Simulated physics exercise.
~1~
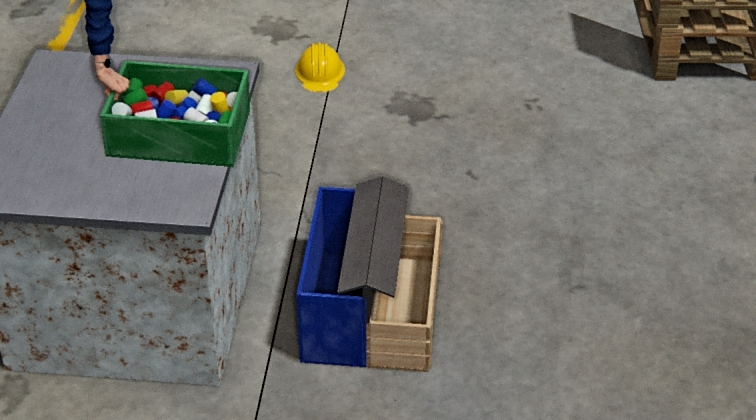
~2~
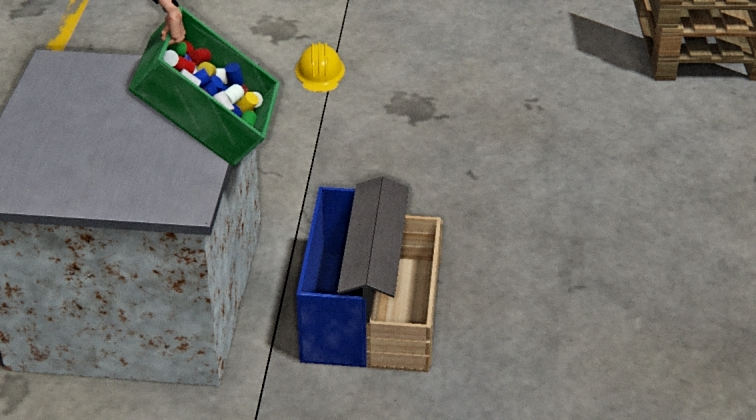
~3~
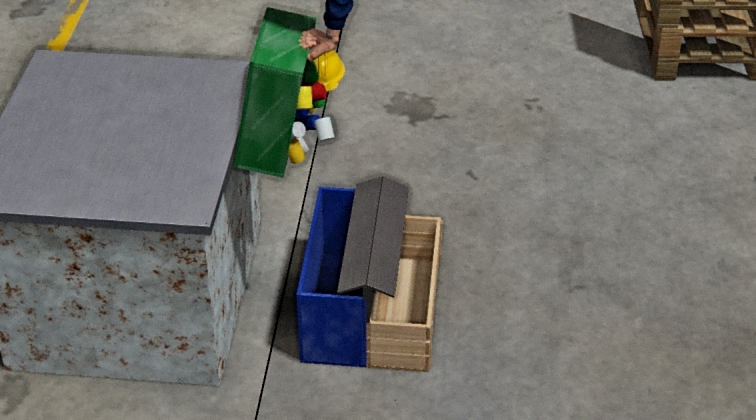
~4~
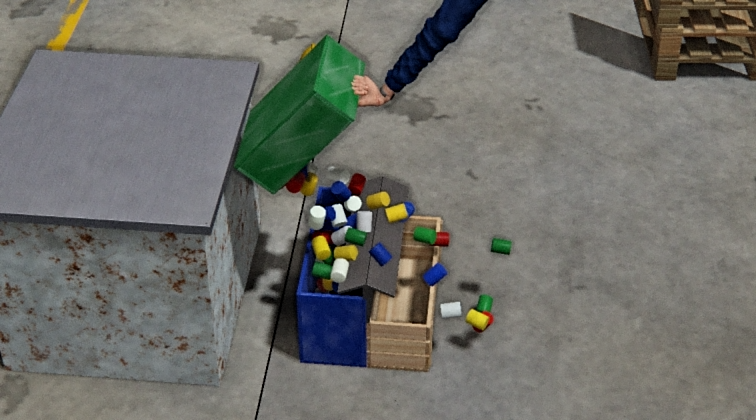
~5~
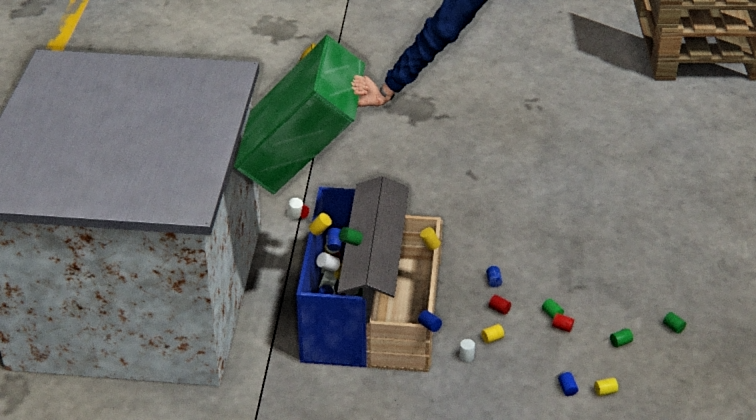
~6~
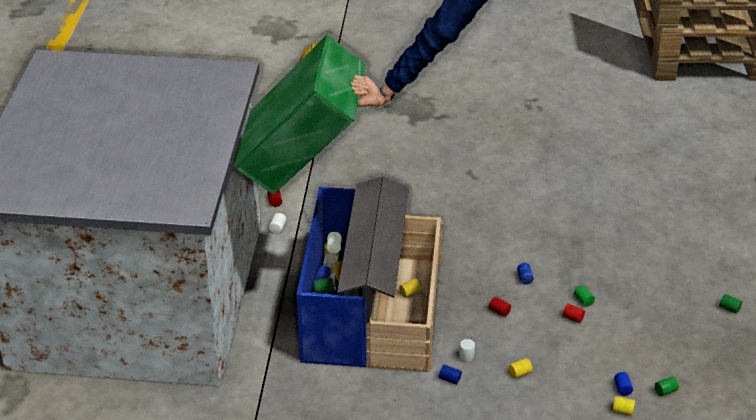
Warehouse floor, an arm tipping a green box of colourful little cylinders off a bench, most landing in a blue trough, others scattering right.
